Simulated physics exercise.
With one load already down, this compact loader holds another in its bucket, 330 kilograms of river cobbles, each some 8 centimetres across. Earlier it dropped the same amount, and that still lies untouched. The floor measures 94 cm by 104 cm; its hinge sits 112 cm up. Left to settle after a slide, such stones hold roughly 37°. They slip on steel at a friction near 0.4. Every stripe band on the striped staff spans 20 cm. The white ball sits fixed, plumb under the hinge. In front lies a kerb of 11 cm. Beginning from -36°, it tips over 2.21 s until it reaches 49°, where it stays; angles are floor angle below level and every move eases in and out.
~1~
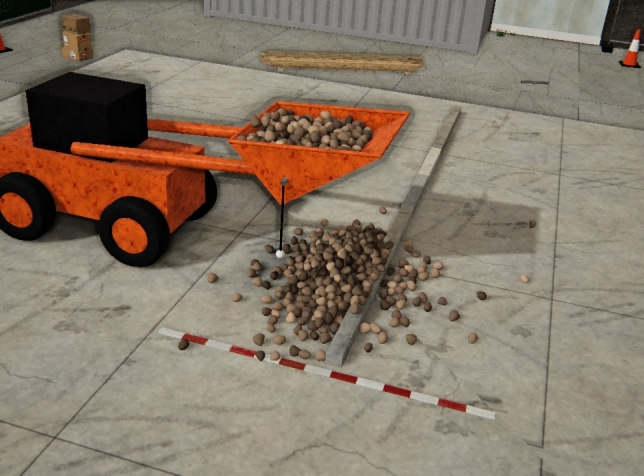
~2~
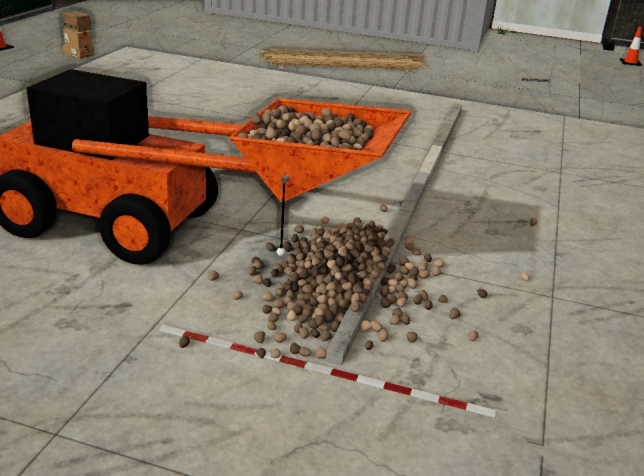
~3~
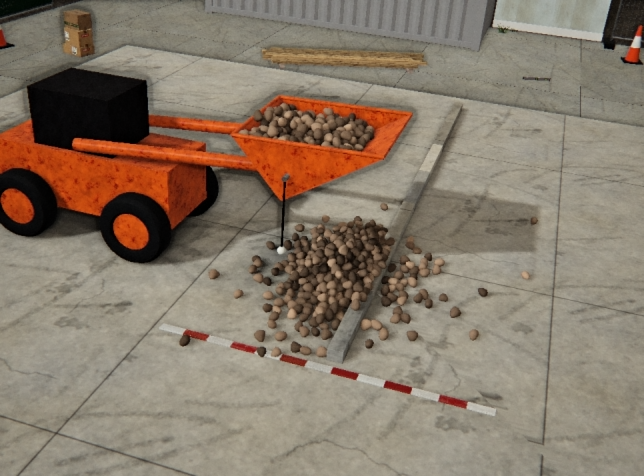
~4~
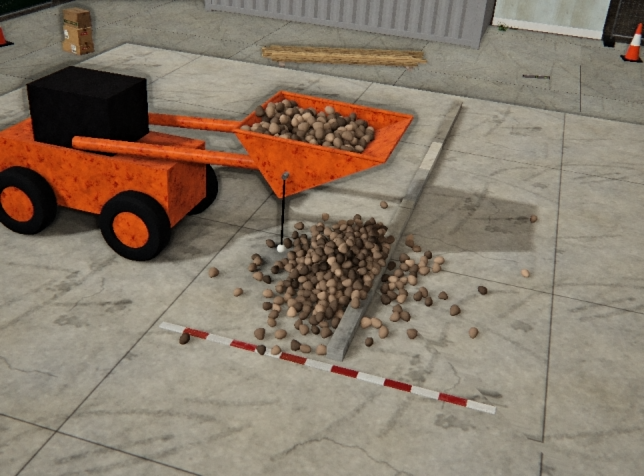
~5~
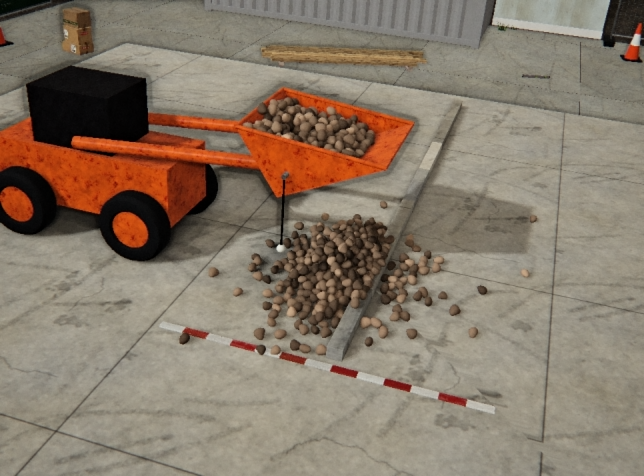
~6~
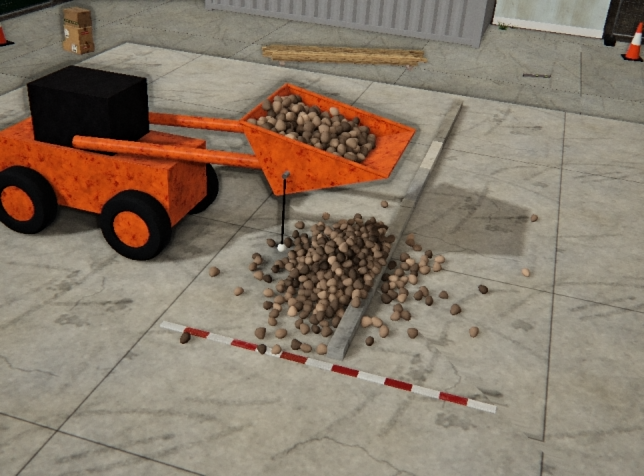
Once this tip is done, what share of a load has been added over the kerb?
About 78 per cent.
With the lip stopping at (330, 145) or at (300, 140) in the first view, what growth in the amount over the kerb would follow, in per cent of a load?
I'd expect near 15 per cent first and near 0 per cent next.
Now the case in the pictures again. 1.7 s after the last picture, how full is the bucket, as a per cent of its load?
Still inside: Some 5 %.
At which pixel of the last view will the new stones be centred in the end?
Roughly at pixel (407, 278).
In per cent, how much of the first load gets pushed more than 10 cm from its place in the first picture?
Roughly 10 % of them.
Then, 1.1 s after the last picture the floor is at 36°; in per cent of one load, 88 in the bucket, 98 on this side of the kerb, 13 over the kerb; the foremost stones are at (475, 282).
Then, 1.7 s after the last picture the floor is at 49°; in per cent of one load, 3 in the bucket, 120 on this side of the kerb, 77 over the kerb; the foremost stones are at (496, 297).
Then, 2.1 s after the last picture the floor is at 49°; in per cent of one load, 0 in the bucket, 112 on this side of the kerb, 88 over the kerb; the foremost stones are at (514, 313).
Then, 4.6 s after the last picture the floor is at 49°; in per cent of one load, 0 in the bucket, 111 on this side of the kerb, 89 over the kerb; the foremost stones are at (527, 309). Net gain over the kerb, 78.
